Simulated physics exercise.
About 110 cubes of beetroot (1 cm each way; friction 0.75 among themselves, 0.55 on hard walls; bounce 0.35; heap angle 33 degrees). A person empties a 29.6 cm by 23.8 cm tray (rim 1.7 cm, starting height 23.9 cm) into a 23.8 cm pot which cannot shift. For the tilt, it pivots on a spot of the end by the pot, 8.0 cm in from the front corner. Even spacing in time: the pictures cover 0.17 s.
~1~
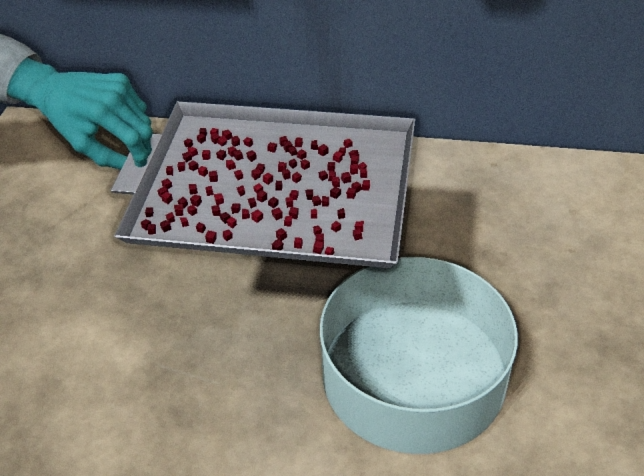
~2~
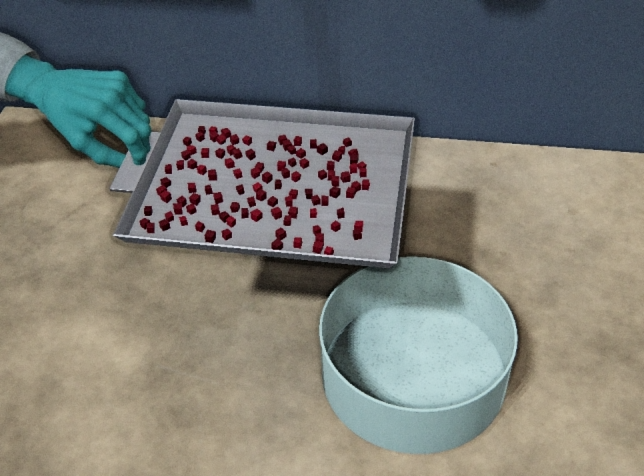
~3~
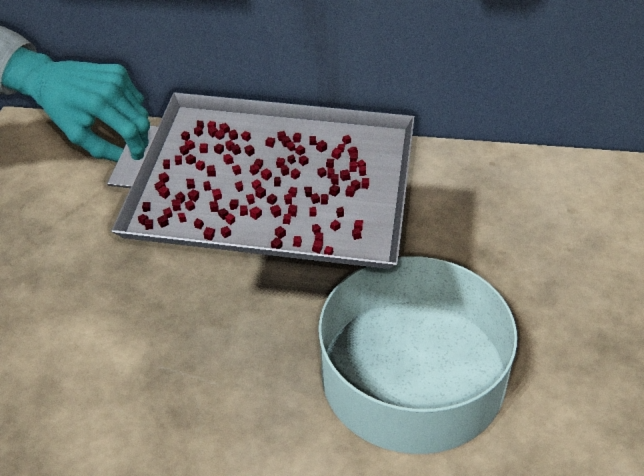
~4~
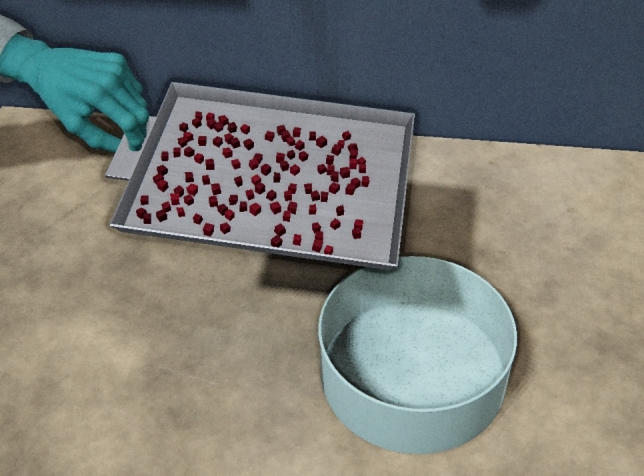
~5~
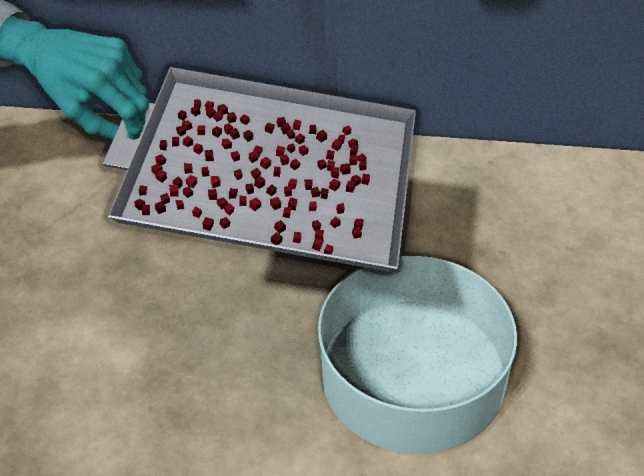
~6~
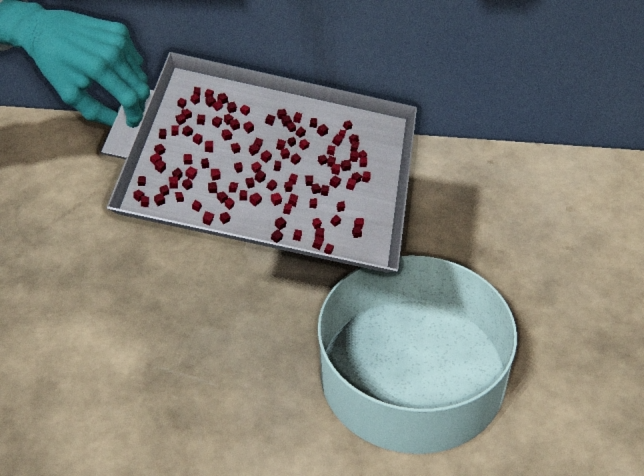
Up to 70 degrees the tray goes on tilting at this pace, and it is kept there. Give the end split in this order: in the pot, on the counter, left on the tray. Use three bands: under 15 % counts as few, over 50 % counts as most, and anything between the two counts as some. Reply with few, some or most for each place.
Pot: Most, counter: Few, tray: Few.
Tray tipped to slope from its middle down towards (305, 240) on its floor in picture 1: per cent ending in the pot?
60 %.
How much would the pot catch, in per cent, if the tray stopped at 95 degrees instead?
That would be around 95 percent.
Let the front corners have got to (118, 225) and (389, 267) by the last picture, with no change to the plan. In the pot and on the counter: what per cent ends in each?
You'd end with pot at 65 and counter at 35.
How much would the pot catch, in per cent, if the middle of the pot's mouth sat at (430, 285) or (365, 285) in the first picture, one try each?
Estimates: 25 in a hundred and 5 in a hundred.
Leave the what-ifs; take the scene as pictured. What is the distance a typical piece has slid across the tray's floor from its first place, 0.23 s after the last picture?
Roughly 0 cm.
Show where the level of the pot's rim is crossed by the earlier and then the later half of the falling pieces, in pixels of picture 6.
Around (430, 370), then around (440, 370).
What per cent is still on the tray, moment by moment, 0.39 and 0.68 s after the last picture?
100 then 5.
Then, 0.23 s after the last picture, tilt 41 degrees; the tray holds 100 %, the pot 0 %.
Then, 0.39 s after the last picture, tilt 61 degrees; the tray holds 100 %, the pot 0 %.
Then, 0.68 s after the last picture, tilt 70 degrees; the tray holds 5 %, the pot 75 %.
In the end, pot 90 %, counter 5 %, tray 5 %.
